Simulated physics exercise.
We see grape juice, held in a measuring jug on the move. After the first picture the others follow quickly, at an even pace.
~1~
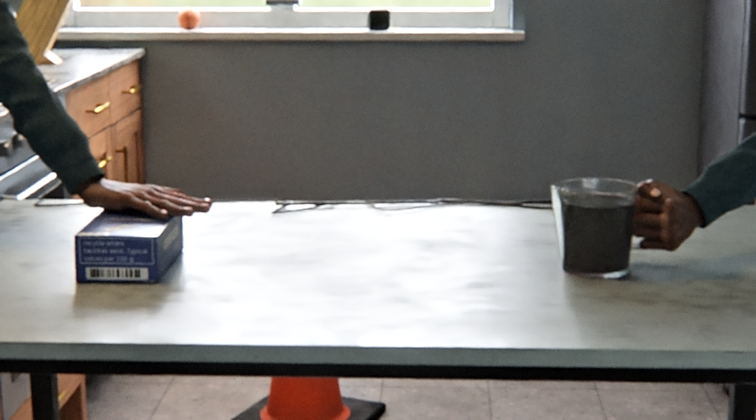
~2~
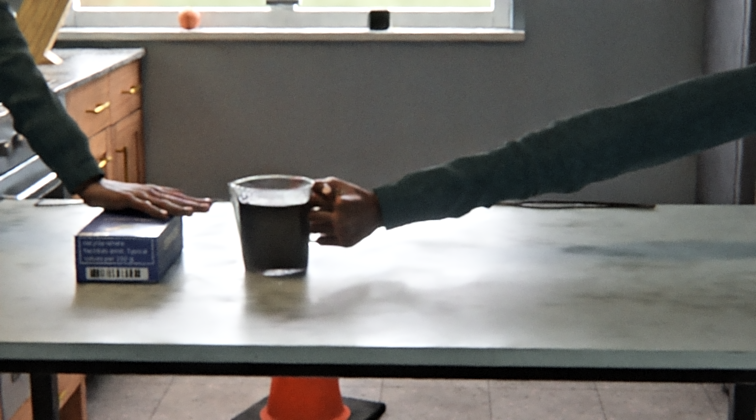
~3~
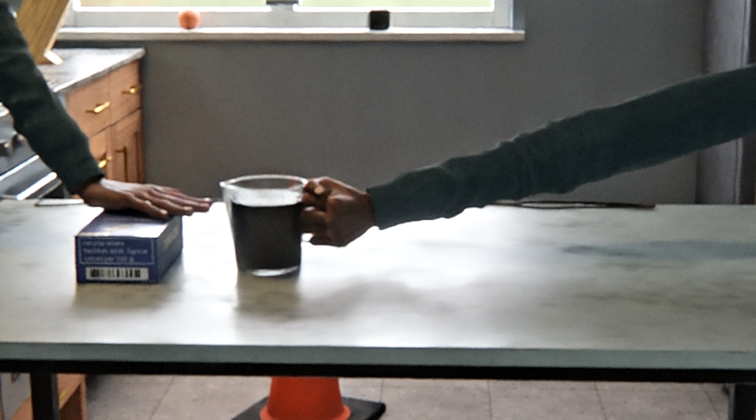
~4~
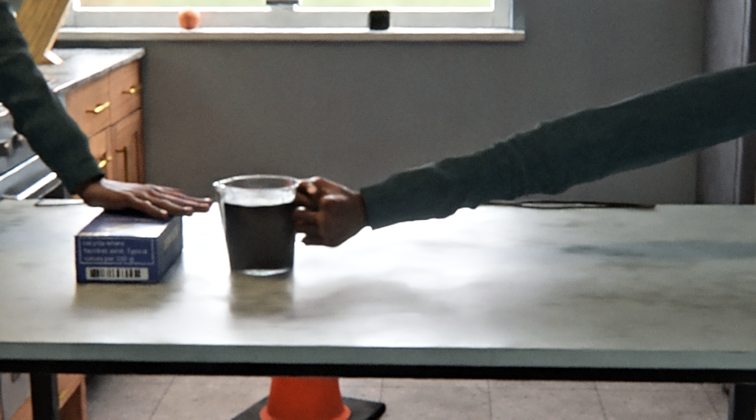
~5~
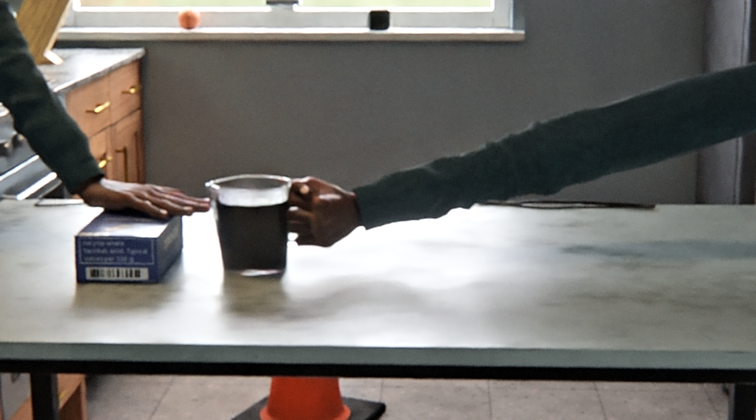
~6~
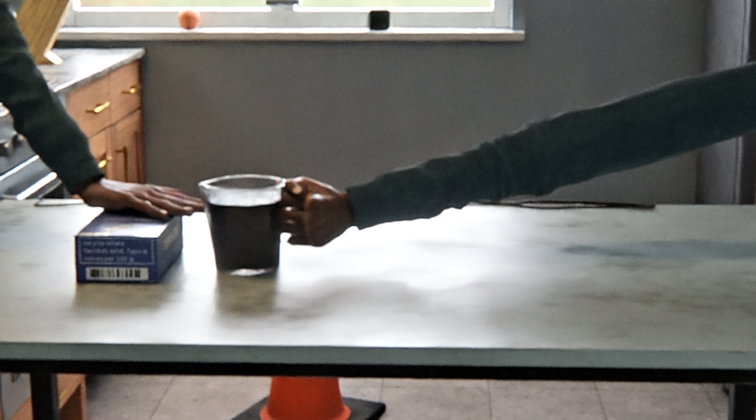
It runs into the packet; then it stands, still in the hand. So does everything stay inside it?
Yes, nothing escapes.
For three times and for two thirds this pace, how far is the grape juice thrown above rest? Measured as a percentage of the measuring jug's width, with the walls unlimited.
The wave rises some 30 percent of the width in the first case and some 5 percent in the second.
Soon after, the measuring jug meets the packet.
Later, the grape juice surges up the wall; the wave climbs under half way to the rim.
In the end, the measuring jug stands at the packet; nothing has left it.
